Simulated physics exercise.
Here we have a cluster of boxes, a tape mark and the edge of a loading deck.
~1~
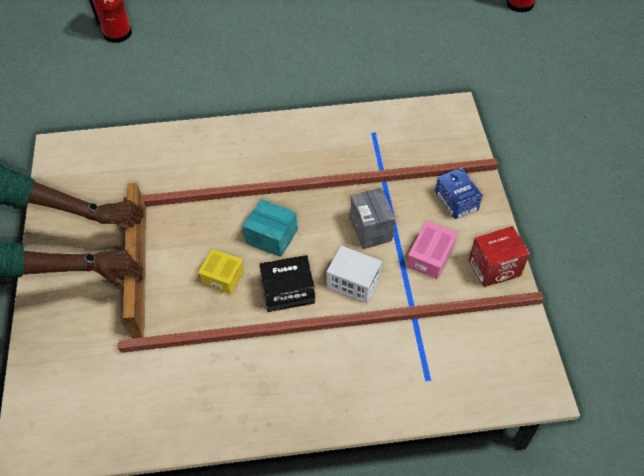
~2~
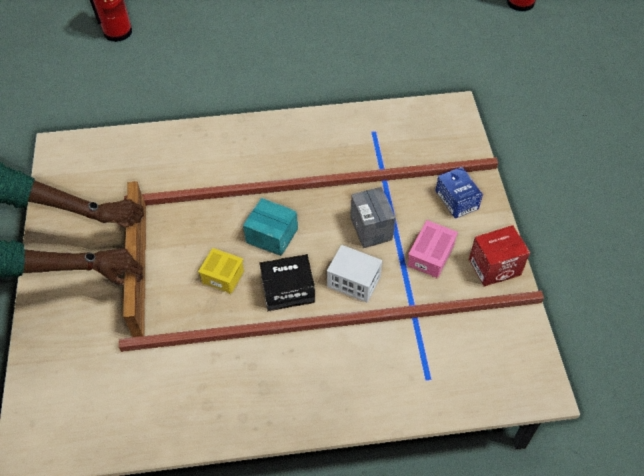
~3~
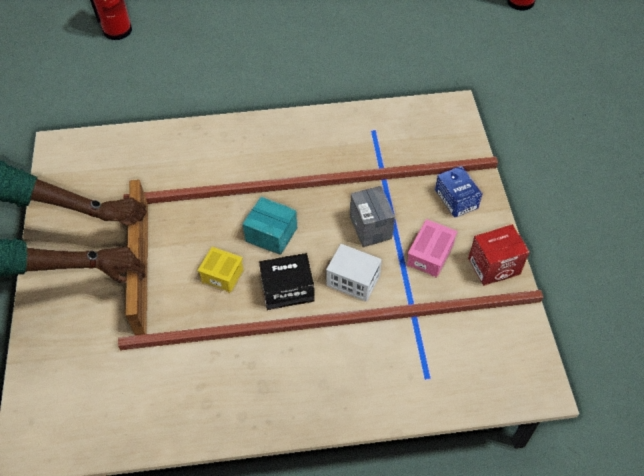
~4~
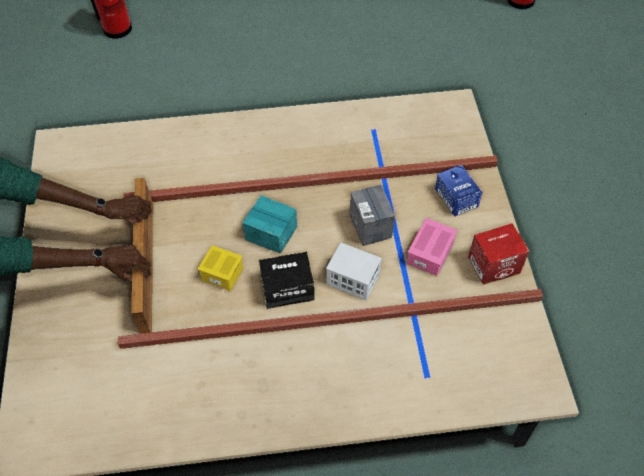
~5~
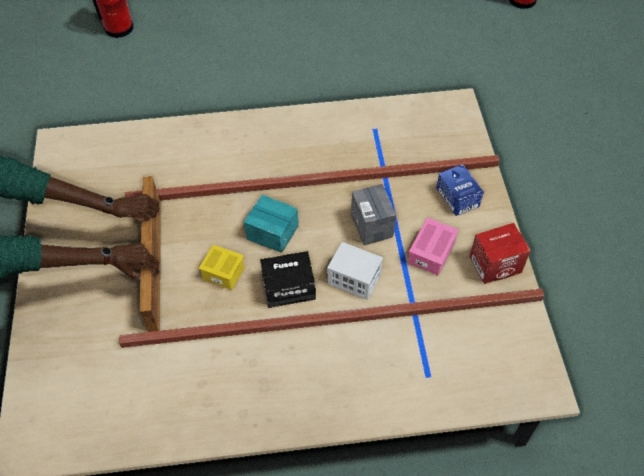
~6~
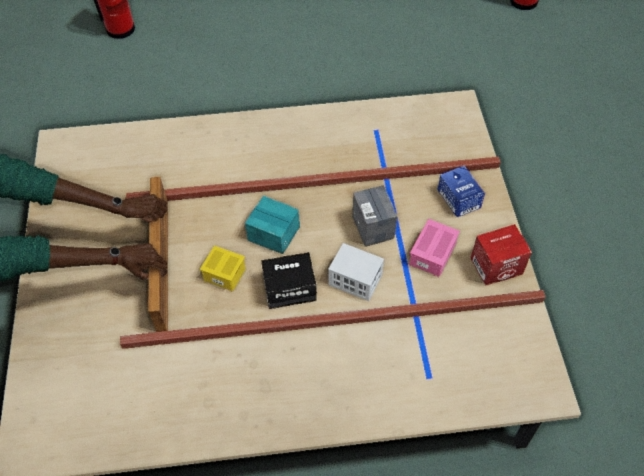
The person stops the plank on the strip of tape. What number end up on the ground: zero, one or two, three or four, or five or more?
Here the number that fall off is zero.
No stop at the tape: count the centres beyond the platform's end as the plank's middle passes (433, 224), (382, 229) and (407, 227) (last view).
It would be 1, 0 and 0.
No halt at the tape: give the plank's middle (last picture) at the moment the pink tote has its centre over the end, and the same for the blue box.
Its middle is around (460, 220) and around (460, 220).
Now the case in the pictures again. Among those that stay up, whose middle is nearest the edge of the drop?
Foremost is the red box.
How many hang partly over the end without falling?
The number is 1.
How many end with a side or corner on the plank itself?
3 of them.
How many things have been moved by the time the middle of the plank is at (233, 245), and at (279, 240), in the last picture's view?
2 and 4.
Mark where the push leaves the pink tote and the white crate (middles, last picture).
The pink tote at (478, 243), the white crate at (488, 278).
A little later, none off yet; red box at rest near (500, 255); blue box at rest near (461, 191); pink tote at rest near (434, 248).
Next, none off yet; red box at rest near (500, 255); blue box at rest near (461, 191); pink tote shifted a little near (442, 243).
When it is over, the number that fall off is zero.
